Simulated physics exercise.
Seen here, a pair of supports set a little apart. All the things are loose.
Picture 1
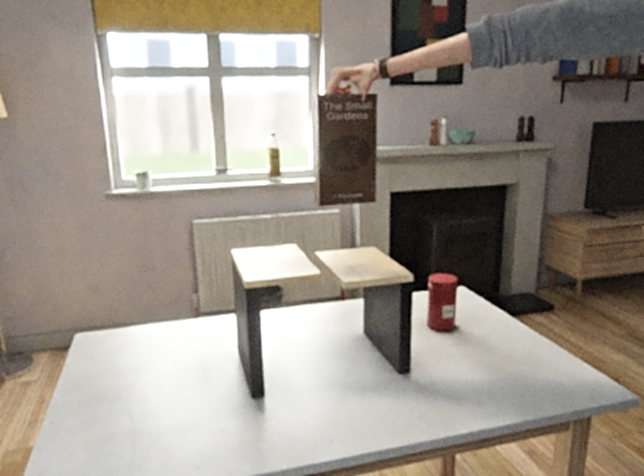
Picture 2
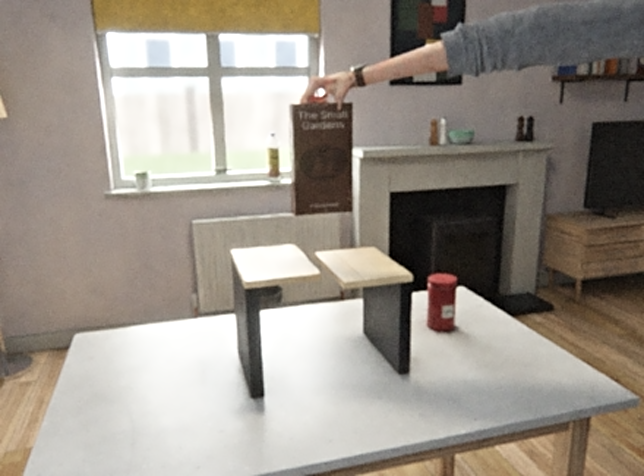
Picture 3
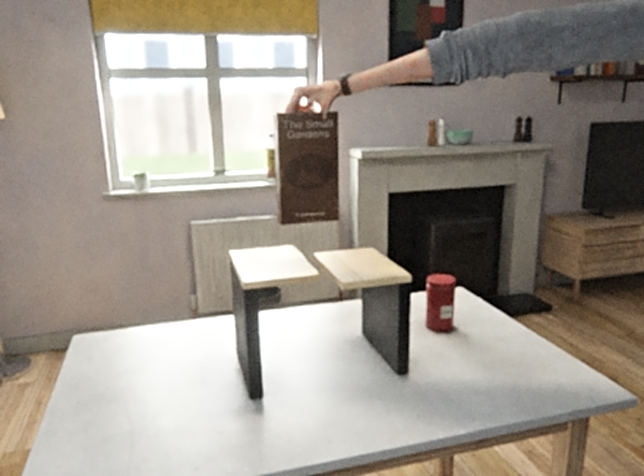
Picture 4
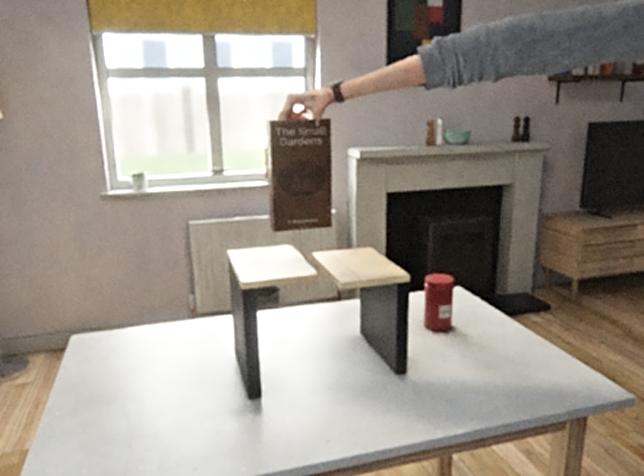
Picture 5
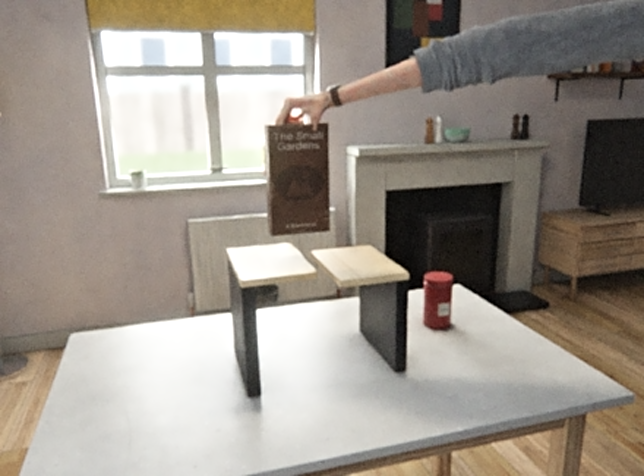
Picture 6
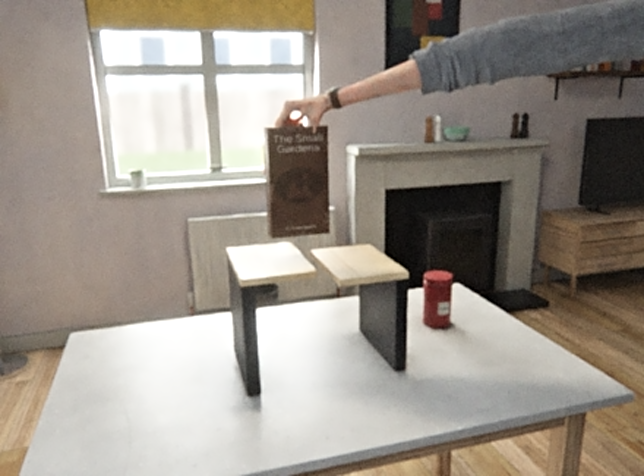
In a living room, a hand carried an upright brown book leftward and slightly down above two separate supports on a white table, then held it still over the gap, while a red jar stayed put.
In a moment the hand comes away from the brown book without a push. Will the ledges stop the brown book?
Here the book lodges.
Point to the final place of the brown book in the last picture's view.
Near (298, 204).
Then, 0.20 s on from there, brown book shifted a little near (298, 203).
Then, 0.30 s on from there, brown book resting near (300, 205).
In the end, moved from the start, brown book; red jar unmoved. At the end, from the last picture's camera, brown book near (298, 204). The book stays on top.
